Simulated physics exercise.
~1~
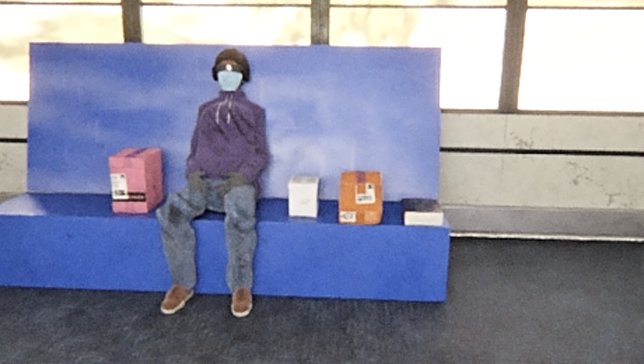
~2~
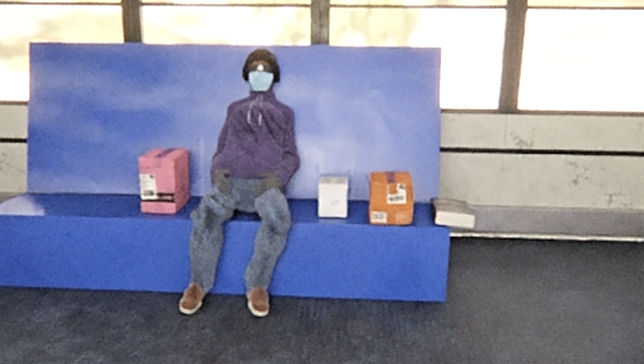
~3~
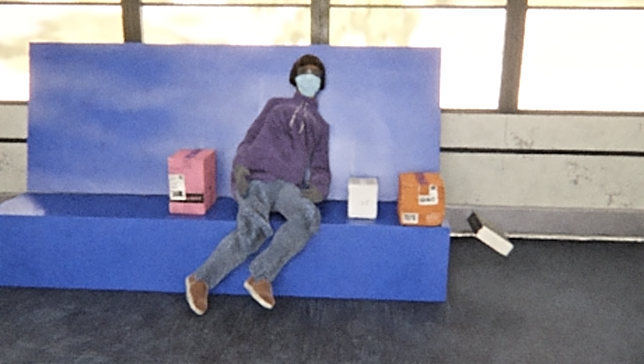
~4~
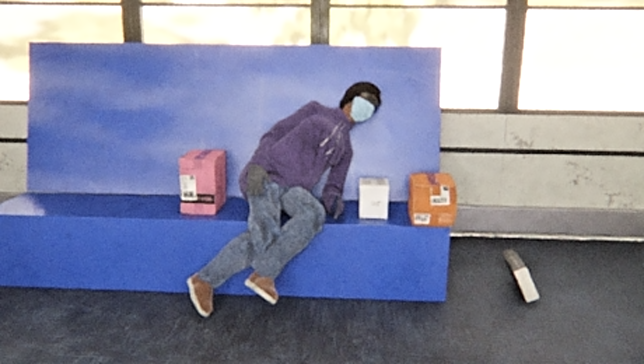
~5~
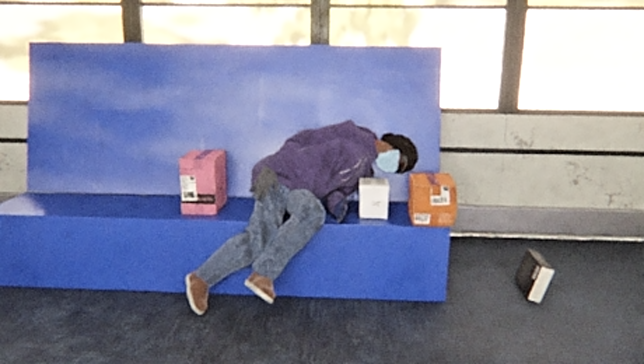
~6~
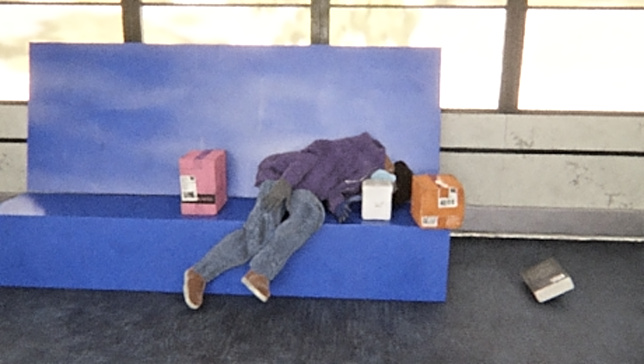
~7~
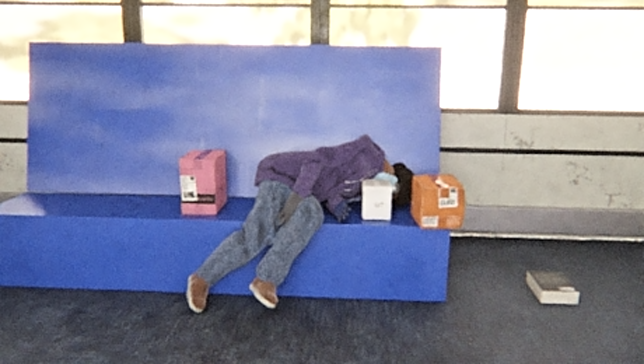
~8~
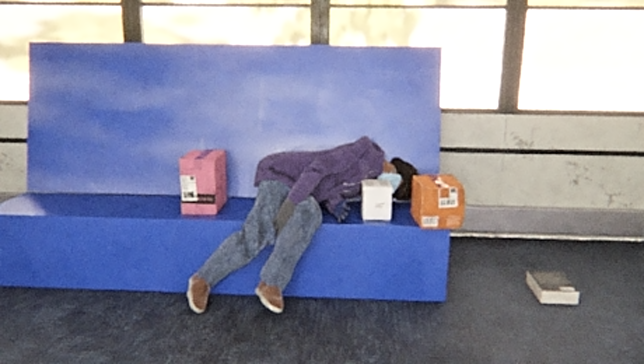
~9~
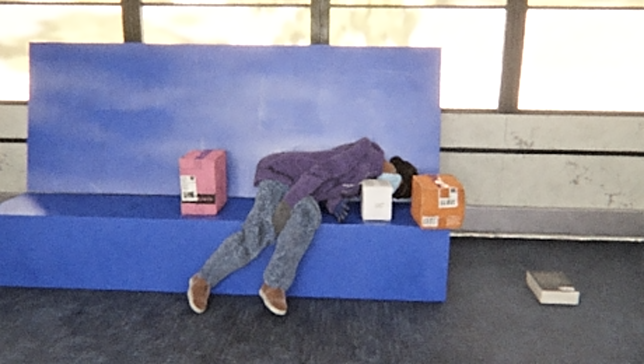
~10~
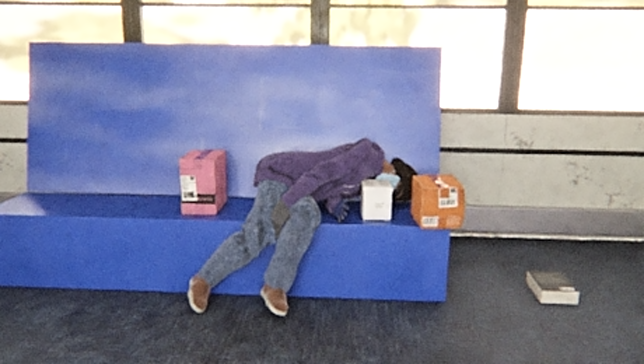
Masked commuter on blue bench sliding right with boxes, then slumping sideways and lying still as a black folder drops off.
